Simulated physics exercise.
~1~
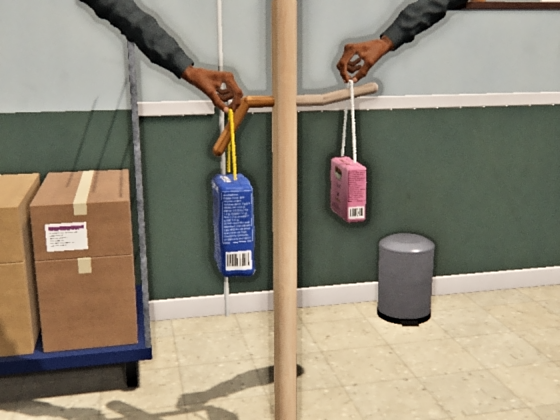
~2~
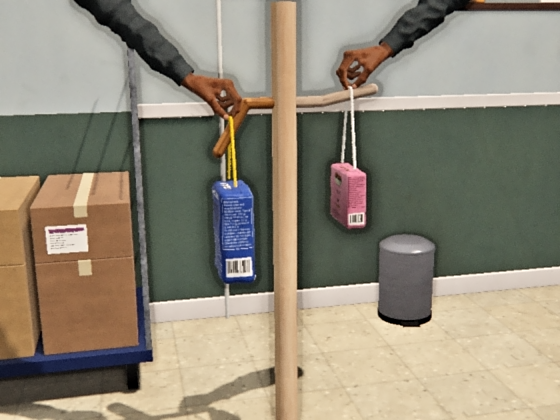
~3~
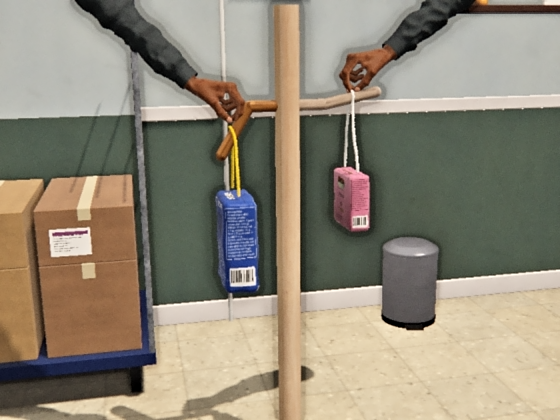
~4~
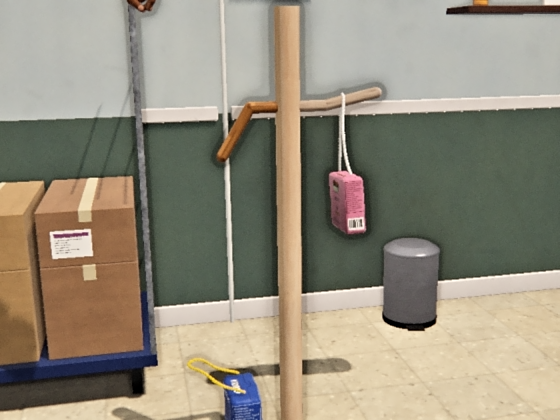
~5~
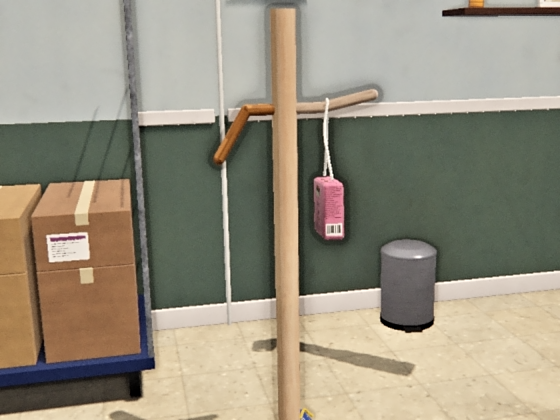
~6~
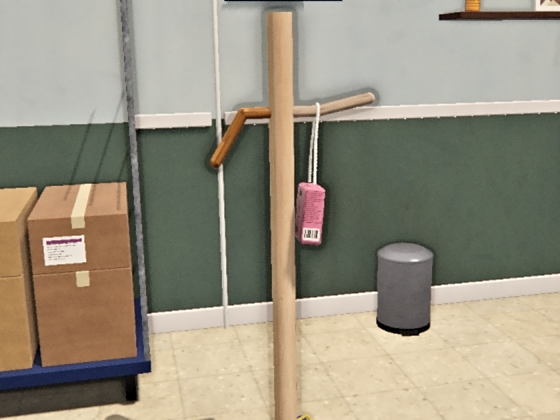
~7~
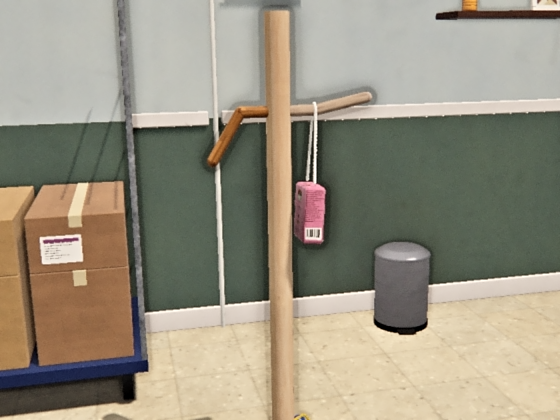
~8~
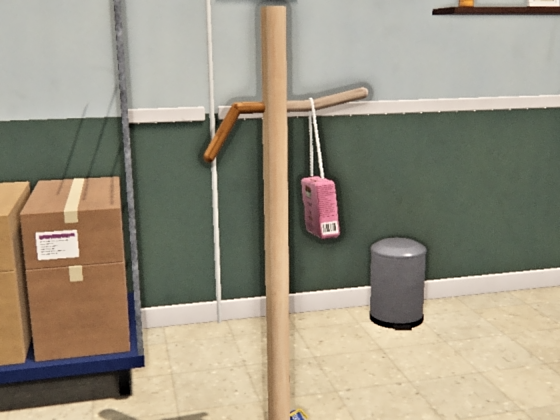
Two hands hold a blue box-like pack on a yellow loop and a pink one on a white loop against the crooked arms of a wooden post, blue at left and pink at right. The view faces a green and pale grey wall, with cardboard boxes on a cart at left and a grey bin at right. The hands lower the packs slightly, then let go and withdraw. The blue pack drops off the downturned left arm to the floor and ends up near the post's base. The pink pack slides inward, sways a little, and stays hanging.
